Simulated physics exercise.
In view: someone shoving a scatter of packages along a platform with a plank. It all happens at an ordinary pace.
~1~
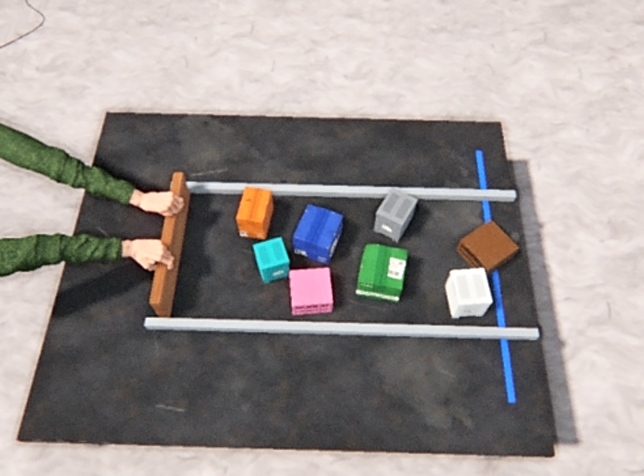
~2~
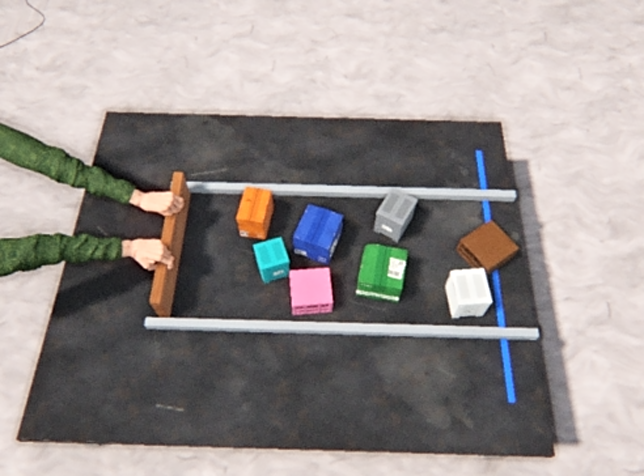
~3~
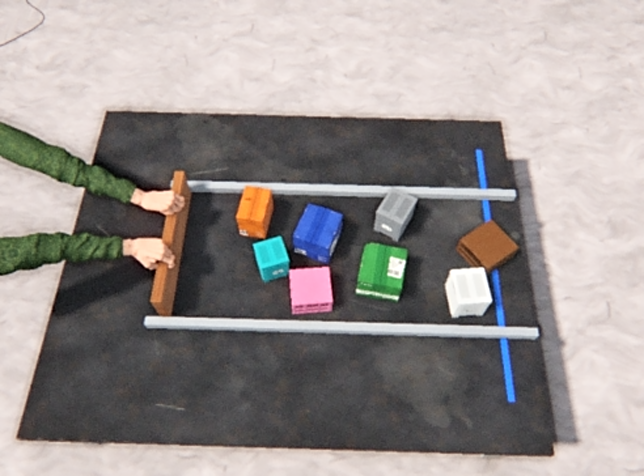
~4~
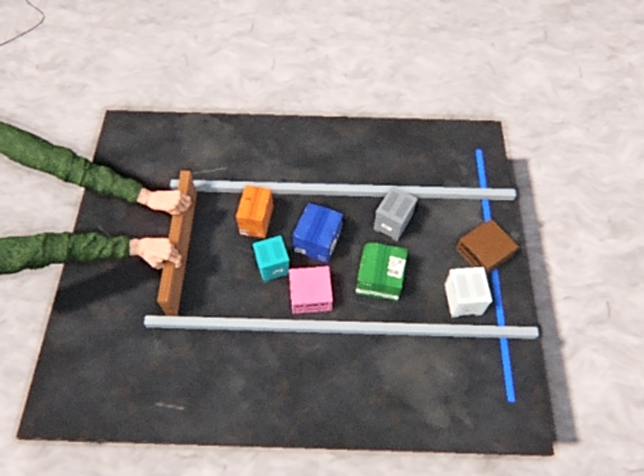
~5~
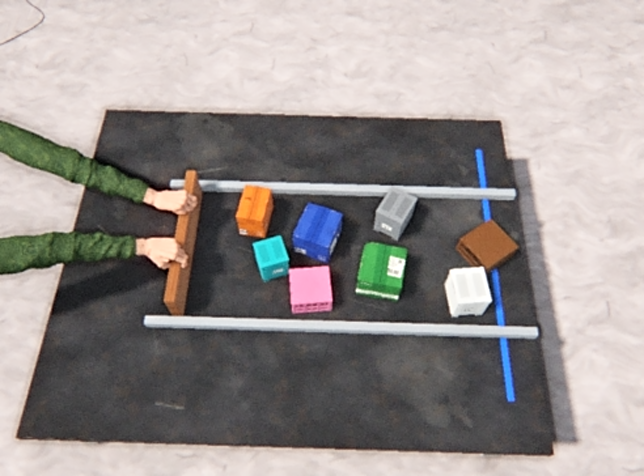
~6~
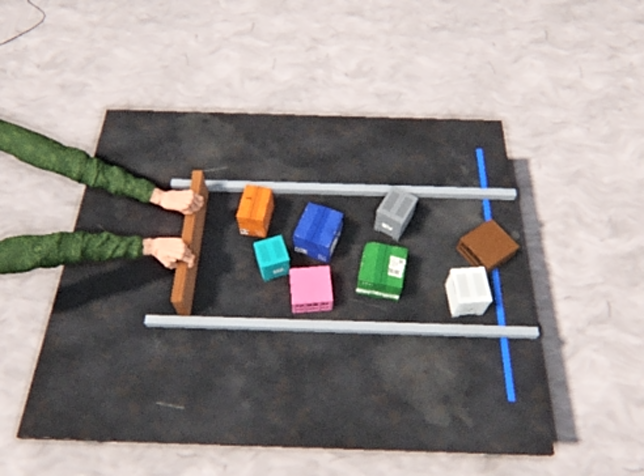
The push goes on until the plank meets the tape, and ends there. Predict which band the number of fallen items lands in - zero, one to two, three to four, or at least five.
So the tally of ones that come down is five plus, really.
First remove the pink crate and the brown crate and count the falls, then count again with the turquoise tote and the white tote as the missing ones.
Result: 4 in the first case, with 3 in the second.
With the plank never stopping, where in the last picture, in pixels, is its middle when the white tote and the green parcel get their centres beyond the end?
The middle is at (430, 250) when it's the white tote, and at (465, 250) when it's the green parcel.
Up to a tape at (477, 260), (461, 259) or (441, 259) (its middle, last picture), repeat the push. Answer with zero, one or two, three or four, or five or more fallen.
Three to four; one or two; either one or two.
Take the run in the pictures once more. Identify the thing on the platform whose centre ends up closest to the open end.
It's the pink crate.
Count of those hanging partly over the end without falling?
The total would be 1.
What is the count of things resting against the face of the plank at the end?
It is in contact with 3.
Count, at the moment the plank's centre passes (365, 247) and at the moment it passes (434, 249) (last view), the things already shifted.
By then 7, and later 8.
Soon after, none off yet; brown crate at rest near (487, 248); white tote at rest near (467, 292); grey tote at rest near (395, 214).
Then, none off yet; brown crate at rest near (487, 248); white tote moved about its own width near (497, 299); grey tote moved about its own width near (432, 205).
By the end, the number that fall off is five or more; fallen, blue parcel, green parcel, grey tote, white tote and brown crate.
